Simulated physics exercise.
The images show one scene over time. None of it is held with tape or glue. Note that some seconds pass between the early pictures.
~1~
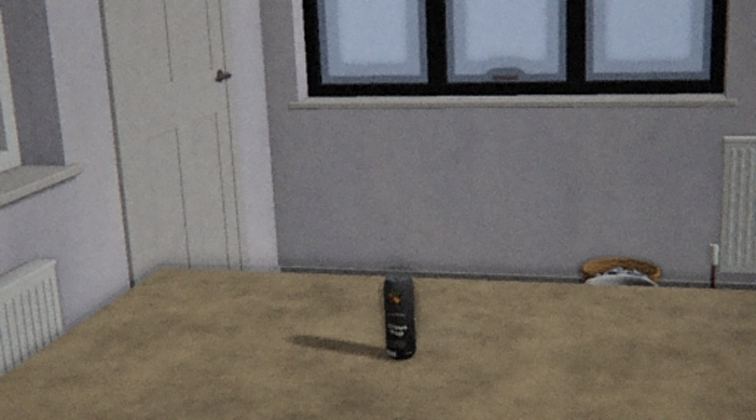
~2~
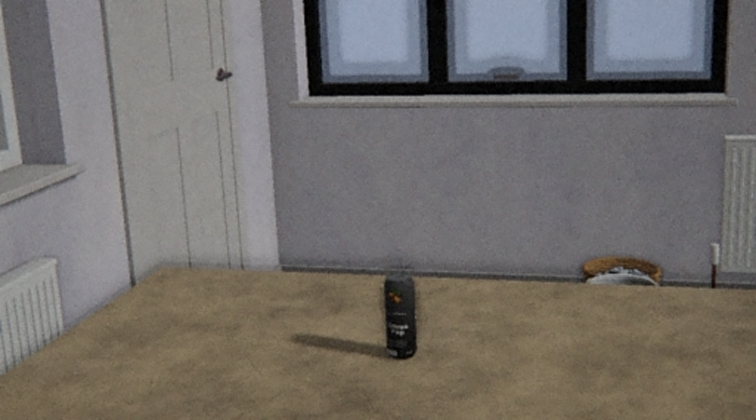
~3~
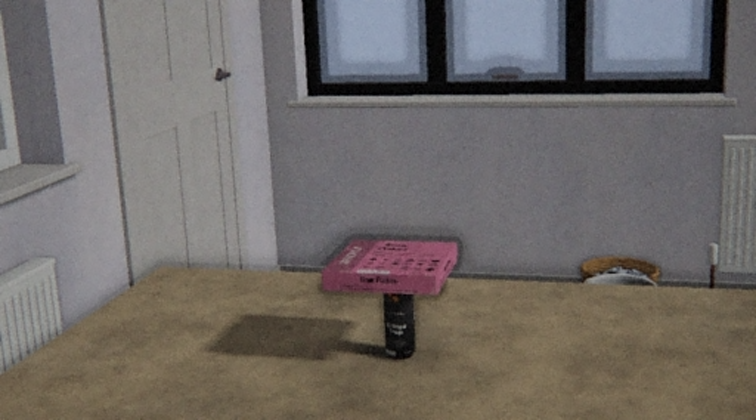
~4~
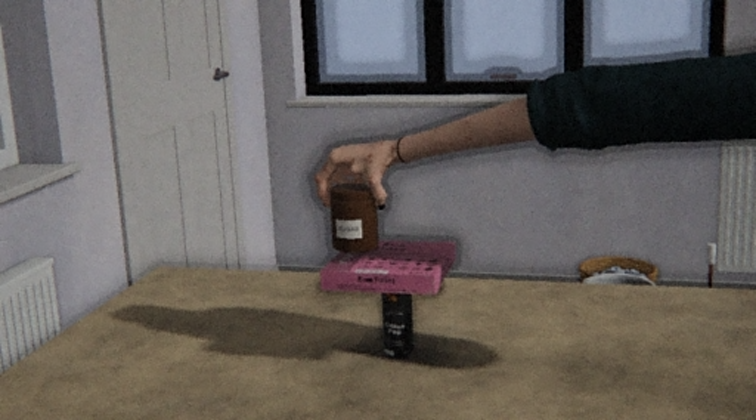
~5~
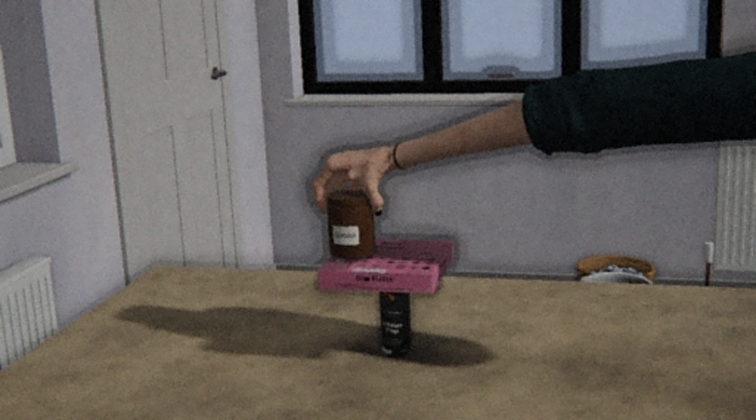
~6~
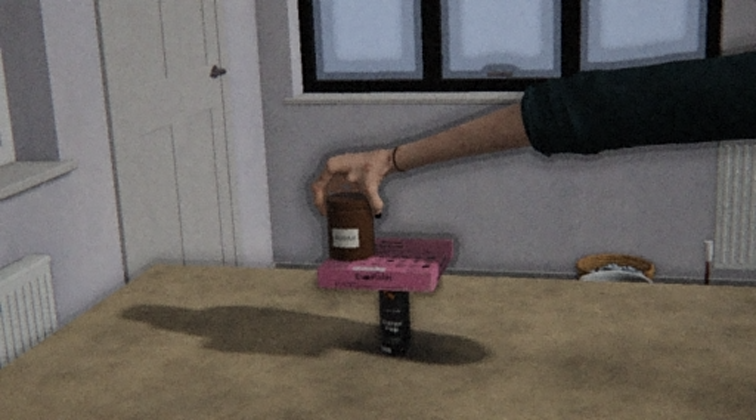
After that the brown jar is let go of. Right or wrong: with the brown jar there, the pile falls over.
Right, it falls over.
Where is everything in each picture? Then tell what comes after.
The last thing is not in view yet, in the first picture.
The last thing is not in view yet, in the second picture.
The last thing is not in view yet; pink packet (392, 265), in the third picture.
On its way; brown jar (354, 217); pink packet (391, 265), in the fourth picture.
On its way; brown jar (351, 223); pink packet (388, 264), in the fifth picture.
In place under the hand; brown jar (351, 226); pink packet (388, 263), in the sixth picture.
Then, 0.40 s past the last view, brown jar now fallen; pink packet rocked 58° from its first pose.
Then, 0.50 s past the last view, pink packet now fallen.
Then, 0.60 s past the last view, things are still on the move.
Then, 0.90 s past the last view, black can rocked 9° from its first pose.
Finally, fallen, pink packet and brown jar; left askew, black can. The stack loses its balance.
